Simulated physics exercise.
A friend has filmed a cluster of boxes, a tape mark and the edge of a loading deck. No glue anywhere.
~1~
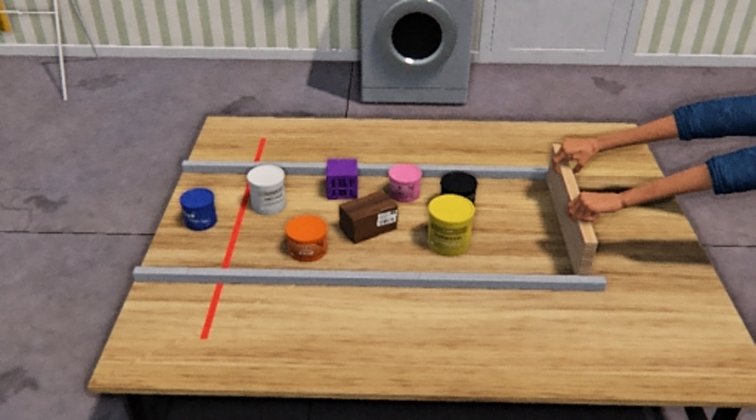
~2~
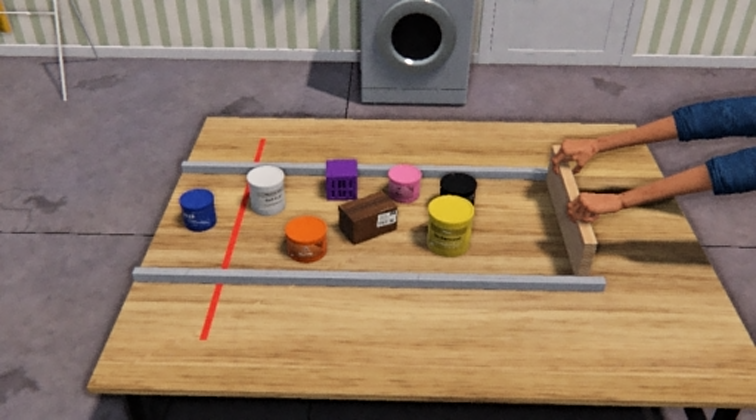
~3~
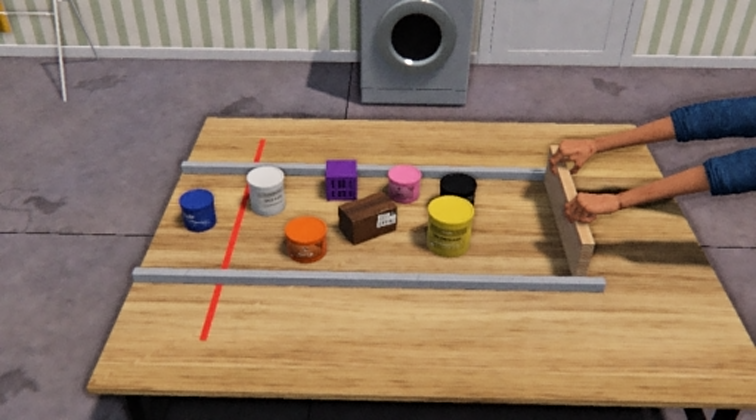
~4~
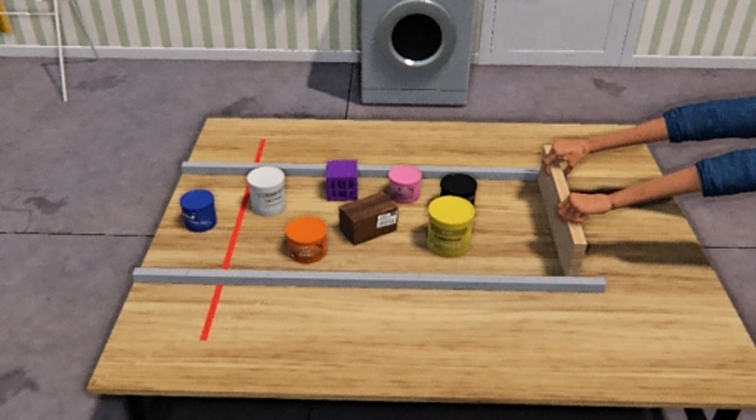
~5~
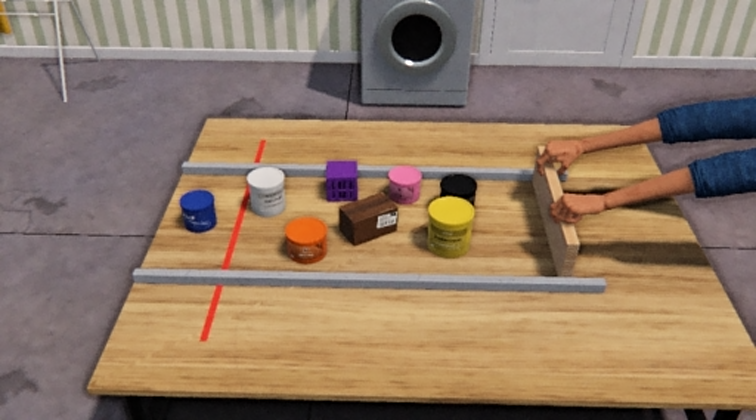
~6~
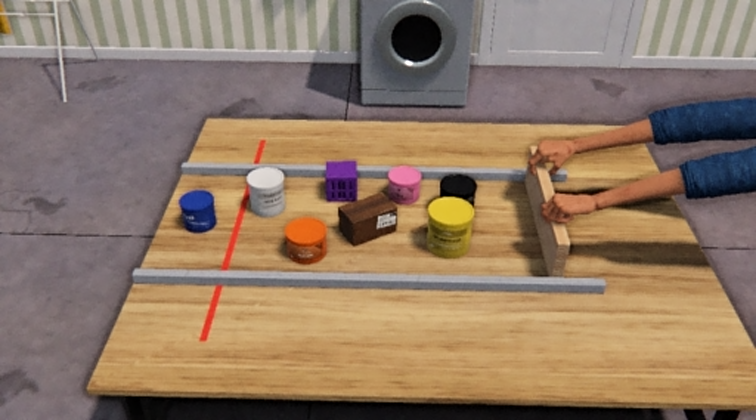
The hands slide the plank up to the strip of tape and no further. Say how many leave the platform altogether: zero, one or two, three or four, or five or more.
In the end the number that fall off is one or two.
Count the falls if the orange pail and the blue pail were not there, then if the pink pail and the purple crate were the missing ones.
Fallen: 0, and 1 in the other try.
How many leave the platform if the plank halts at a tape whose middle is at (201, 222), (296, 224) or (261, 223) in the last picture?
In that order 4, 0 and 0.
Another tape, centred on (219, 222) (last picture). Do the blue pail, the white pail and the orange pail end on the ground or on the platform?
The blue pail drops off, the white pail tumbles off, the orange pail holds on.
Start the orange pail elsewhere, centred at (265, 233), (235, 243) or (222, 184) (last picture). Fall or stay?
The orange pail does not fall; stays on; goes over.
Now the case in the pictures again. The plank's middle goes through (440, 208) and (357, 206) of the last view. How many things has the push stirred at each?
By then 3, and 6.
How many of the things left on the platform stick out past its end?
That would be 1.
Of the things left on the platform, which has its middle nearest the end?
It is the white pail.
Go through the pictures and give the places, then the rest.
In the first picture, blue pail (199, 210); white pail (267, 190); orange pail (307, 239); plank (569, 208); tape (239, 220).
In the second picture, white pail (267, 191); pink pail (404, 184).
In the third picture, orange pail (306, 240); brown parcel (368, 218).
In the fourth picture, blue pail (199, 211); black pail (458, 197).
In the fifth picture, white pail (267, 192); yellow pail (450, 228).
In the sixth picture, blue pail (198, 212); white pail (267, 193); orange pail (307, 241); plank (545, 210); tape (238, 222).
Soon after, none off yet; blue pail at rest near (198, 212); white pail at rest near (267, 193); orange pail at rest near (307, 241).
After that, none off yet; blue pail at rest near (198, 212); white pail at rest near (267, 193); orange pail displaced about its own width near (279, 248).
In the end, the number that fall off is one or two; gone, blue pail.
